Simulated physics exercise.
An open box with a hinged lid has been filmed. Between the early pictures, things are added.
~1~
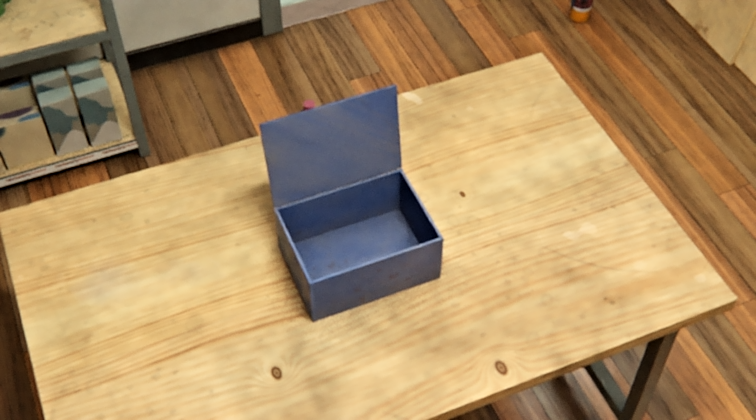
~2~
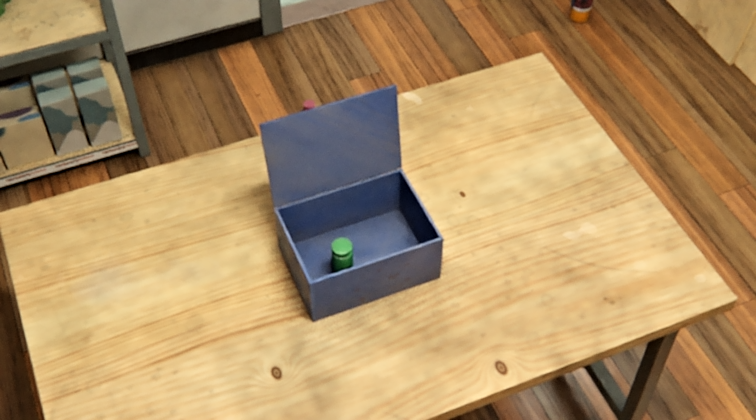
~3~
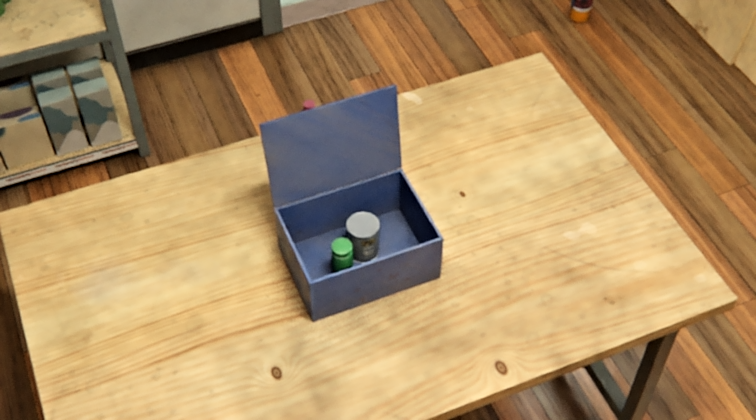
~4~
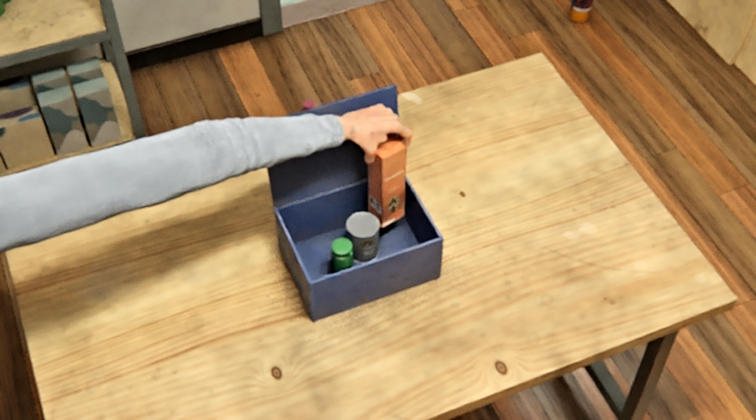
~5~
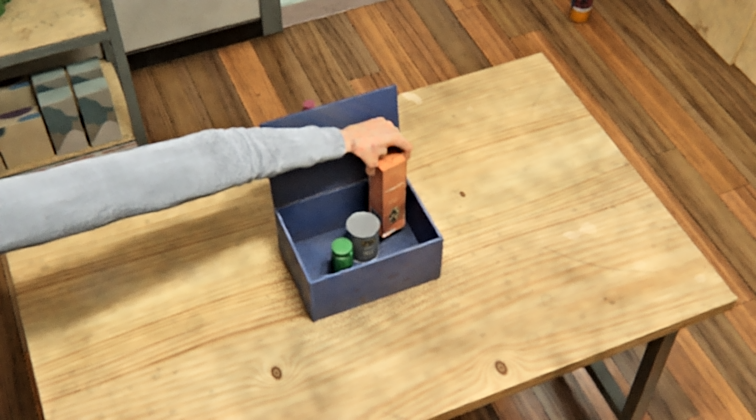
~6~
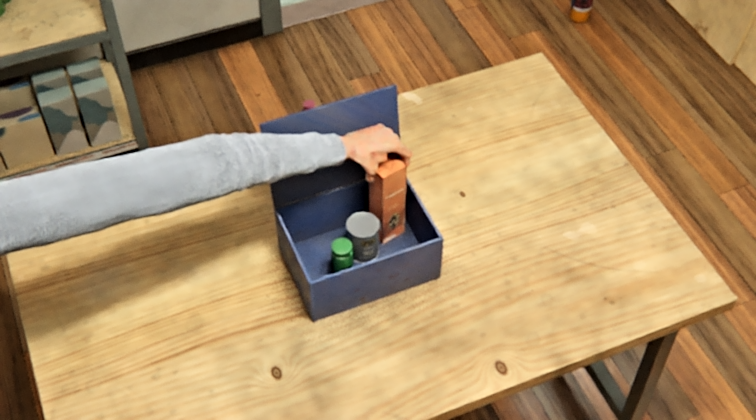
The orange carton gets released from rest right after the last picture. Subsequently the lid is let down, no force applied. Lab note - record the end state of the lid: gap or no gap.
Most likely the lid stays clear of the rim.
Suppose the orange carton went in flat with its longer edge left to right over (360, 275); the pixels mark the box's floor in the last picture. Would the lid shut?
Note: It lowers fully.
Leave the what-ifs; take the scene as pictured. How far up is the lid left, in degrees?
Some 14°.
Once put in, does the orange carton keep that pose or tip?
Observation: The orange carton tilts over.
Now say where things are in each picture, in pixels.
In the first frame, the last thing is not in view yet.
In the second frame, the last thing is not in view yet; green shaker (343, 261).
In the third frame, the last thing is not in view yet; green shaker (343, 261).
In the fourth frame, still above its spot; orange carton (387, 181); green shaker (343, 261).
In the fifth frame, still above its spot; orange carton (387, 192); green shaker (343, 261).
In the sixth frame, put in, still held; orange carton (387, 198); green shaker (343, 261).
Then, 1.60 s after the last picture, lid 64° above the rim; orange carton tipped 7° from how it was near (391, 202).
Then, 2.00 s after the last picture, lid 18° above the rim; orange carton tipped 47° from how it was near (409, 226).
At rest, lid 15° above the rim; tipped over in the box, orange carton; the other 2 in place. Seen from the same camera at the end, orange carton near (406, 220).
